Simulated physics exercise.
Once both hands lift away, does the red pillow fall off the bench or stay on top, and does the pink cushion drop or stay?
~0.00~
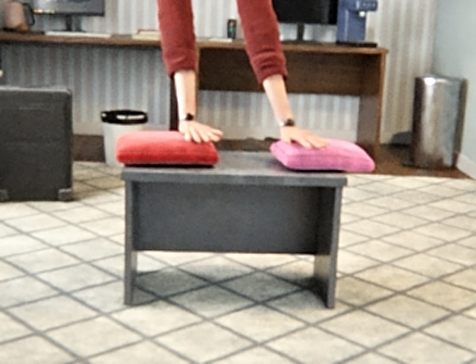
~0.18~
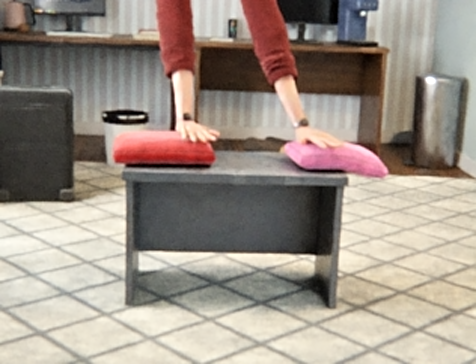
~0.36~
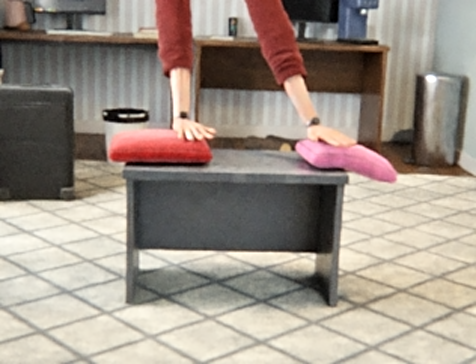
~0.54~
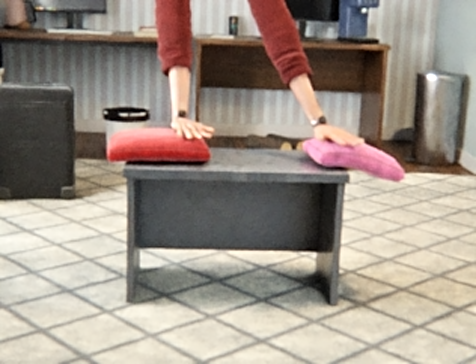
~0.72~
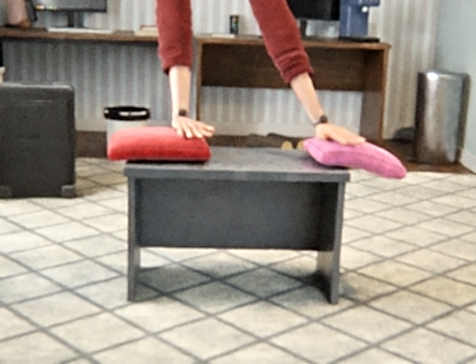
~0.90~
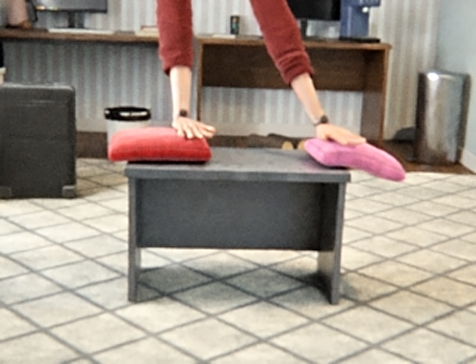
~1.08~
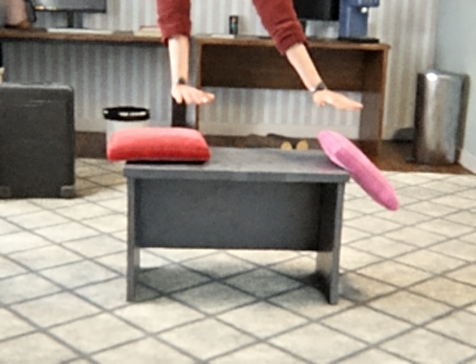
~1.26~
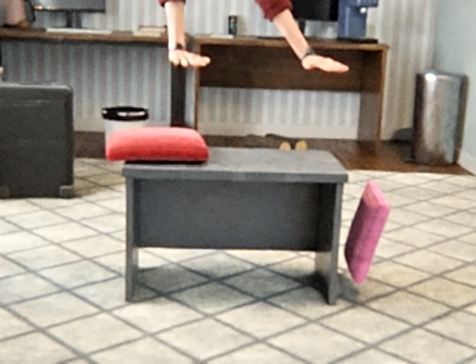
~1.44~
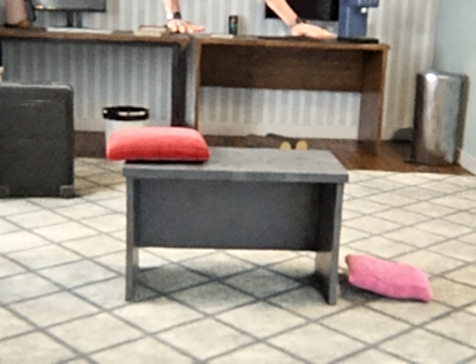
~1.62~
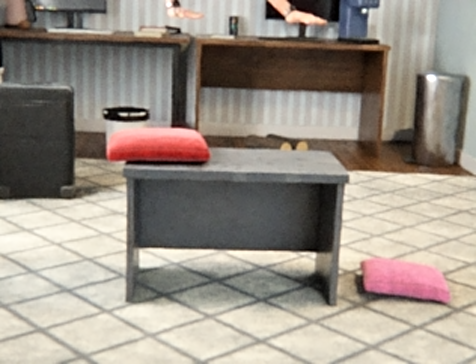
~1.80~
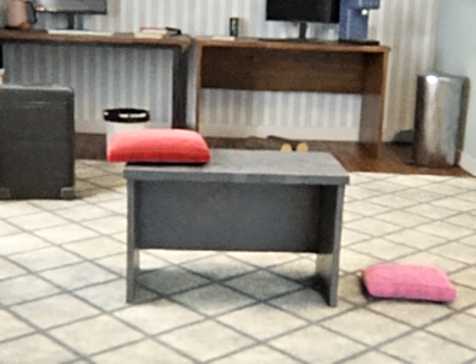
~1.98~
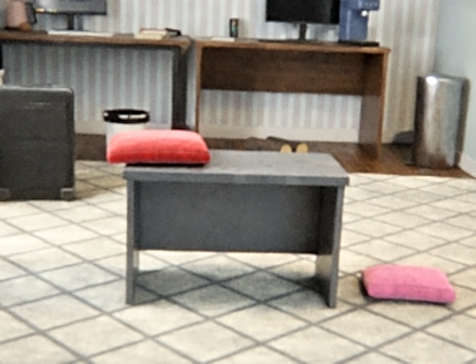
The red pillow stays on top of the bench. The pink cushion tips off the right end and lands on the tiled floor.
